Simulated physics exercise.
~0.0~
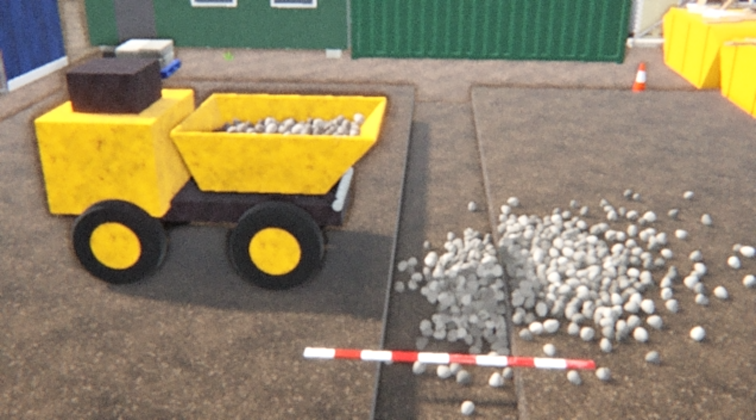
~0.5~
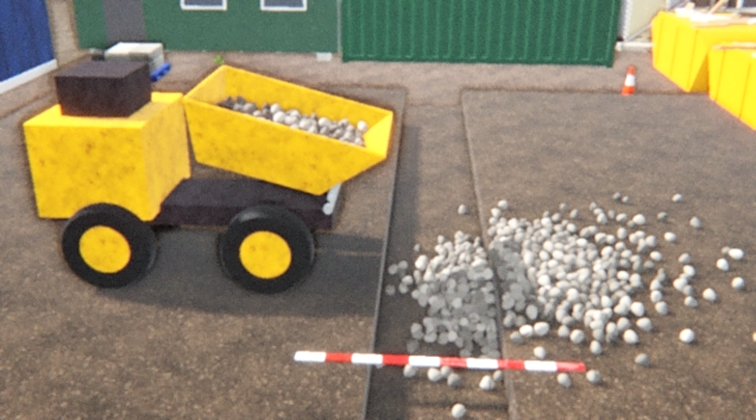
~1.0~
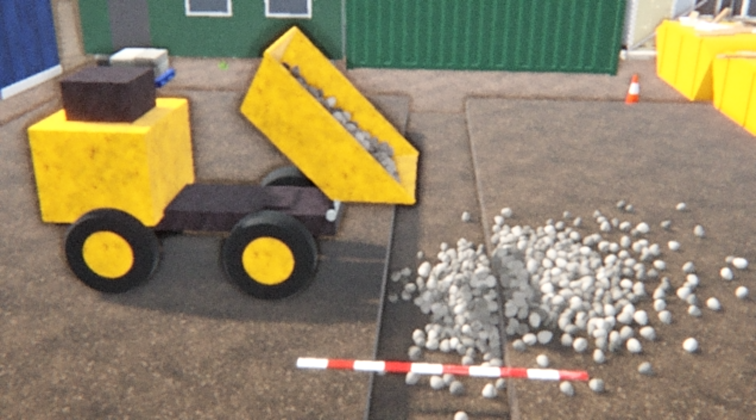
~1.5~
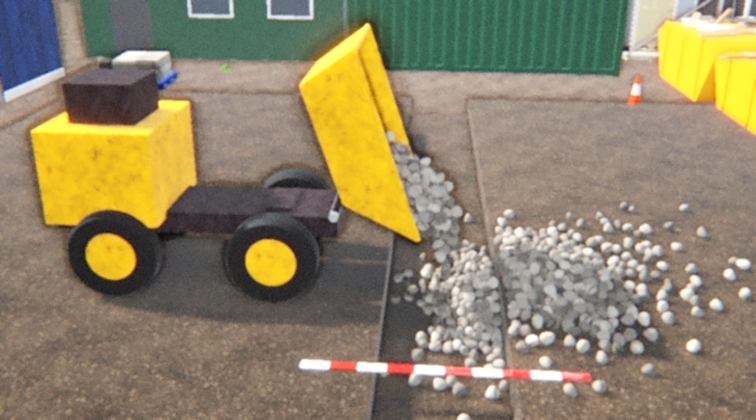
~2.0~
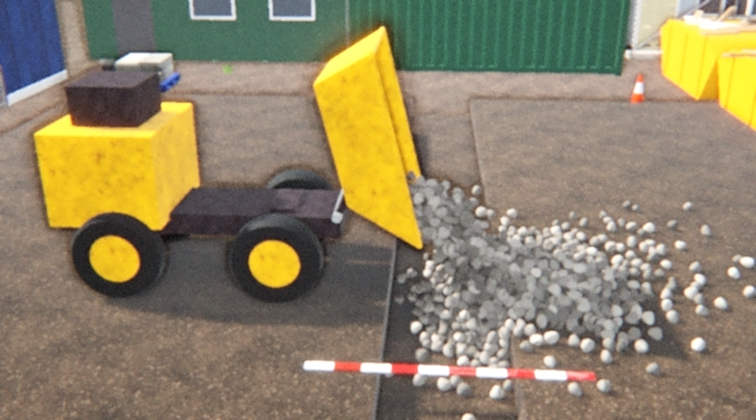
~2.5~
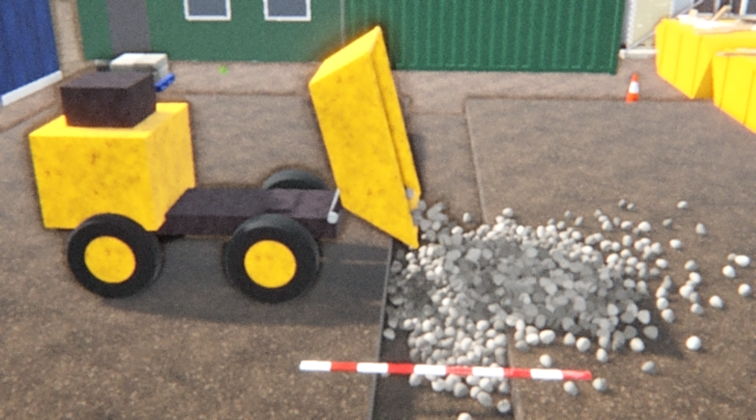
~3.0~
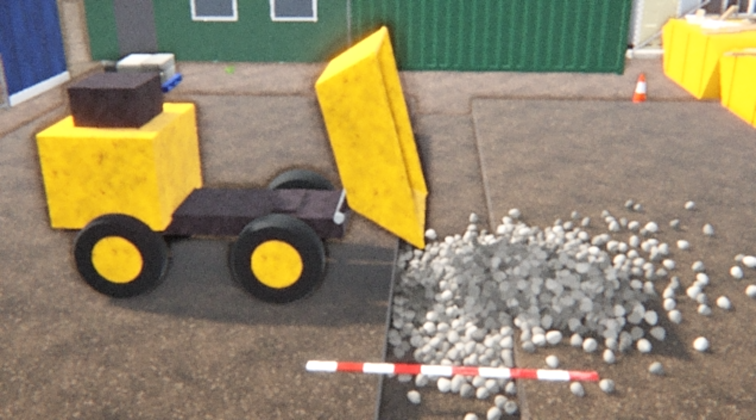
A yellow site dumper with black wheels stands at the left, its skip full of rounded grey stones, facing away from an earlier load scattered over and beyond a trench. The skip begins to tip, its left end rising while the stones stay inside. It climbs steeply, and the stones slide toward the lower right lip. They then pour out in a thick stream into the trench and over the older heap. The flow thins to a trickle as the skip holds nearly upright. Finally the skip stays raised and empty beside a broader, fuller pile behind a red and white pole.
